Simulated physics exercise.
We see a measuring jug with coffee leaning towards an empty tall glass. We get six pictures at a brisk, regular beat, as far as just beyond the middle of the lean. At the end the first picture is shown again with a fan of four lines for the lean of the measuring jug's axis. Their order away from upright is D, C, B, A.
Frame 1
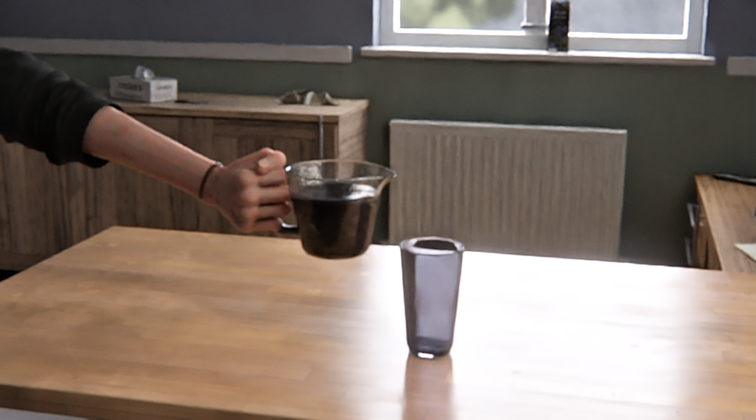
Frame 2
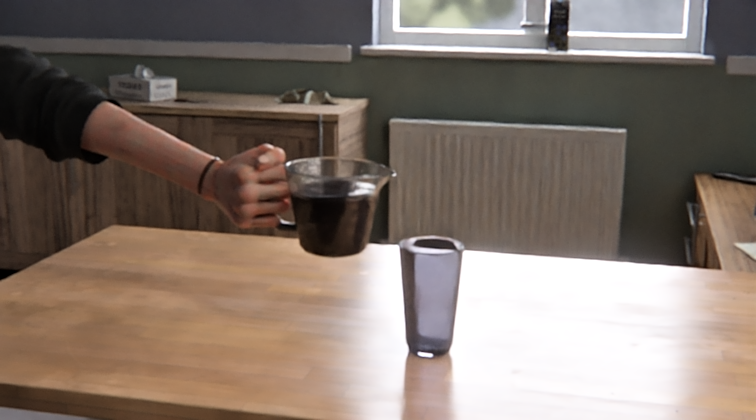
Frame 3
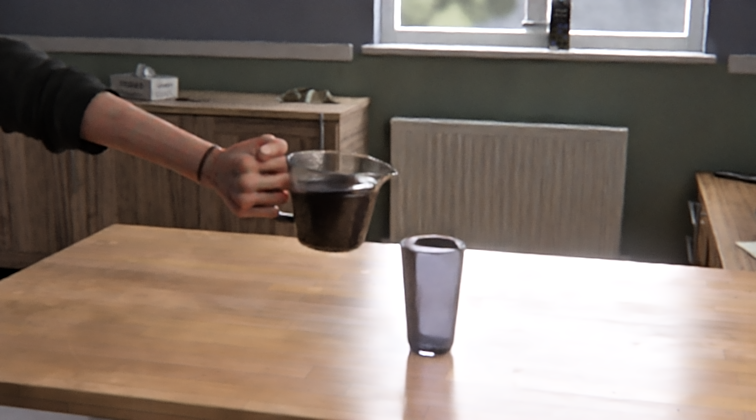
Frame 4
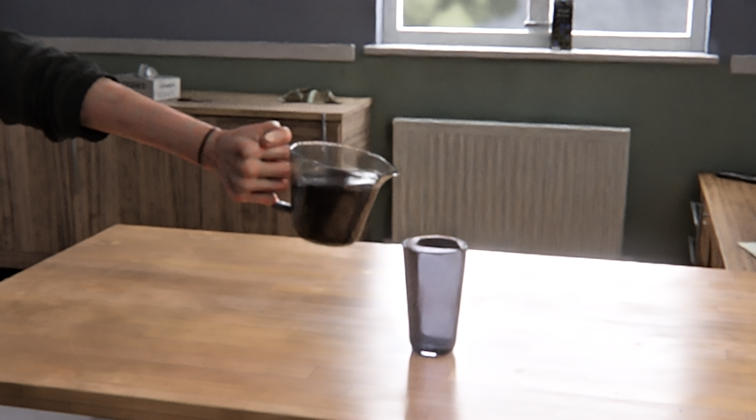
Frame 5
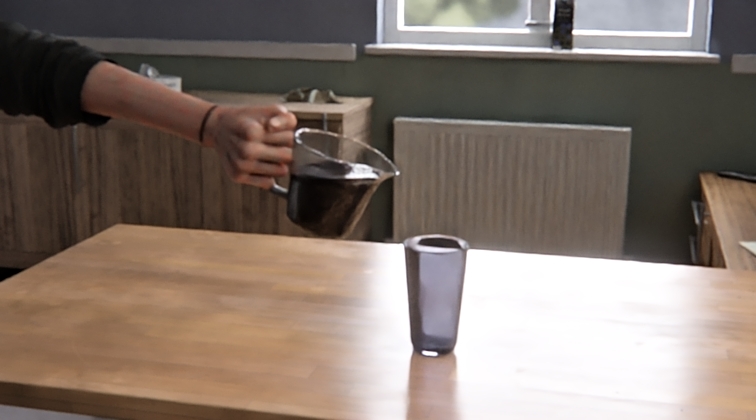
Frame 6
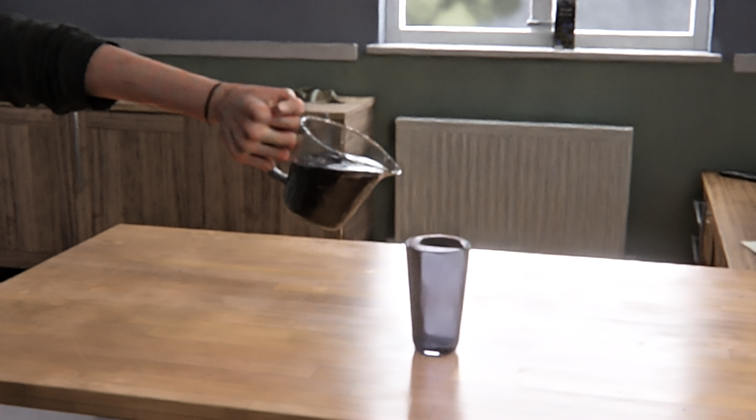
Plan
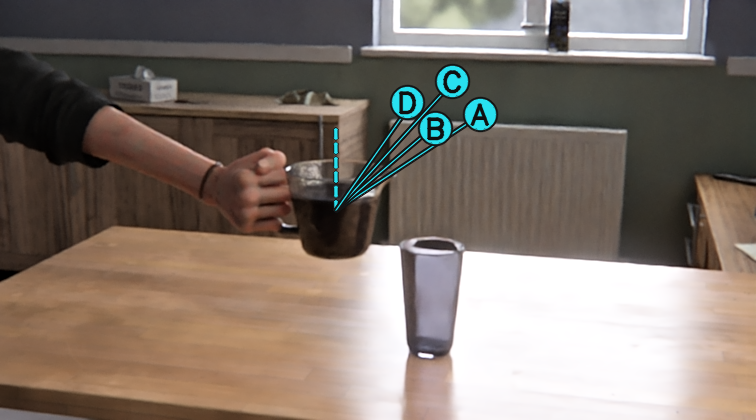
In a room, a hand gradually tilts a jug of dark liquid rightward above a glass.
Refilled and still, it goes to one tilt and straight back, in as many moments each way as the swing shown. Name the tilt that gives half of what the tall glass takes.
Choose A.
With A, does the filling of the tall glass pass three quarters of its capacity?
No.
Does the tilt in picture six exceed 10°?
Yes, it does.
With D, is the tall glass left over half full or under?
Under.
On the marked copy, A at (466, 124); B at (420, 137); C at (441, 94); D at (400, 118).
With A, the tall glass ends with about 49 % of what it can hold; 3 % of the coffee is spilt.
With B, the tall glass ends with about 36 % of what it can hold.
With C, the tall glass ends with about 23 % of what it can hold.
With D, the tall glass ends with about 12 % of what it can hold.
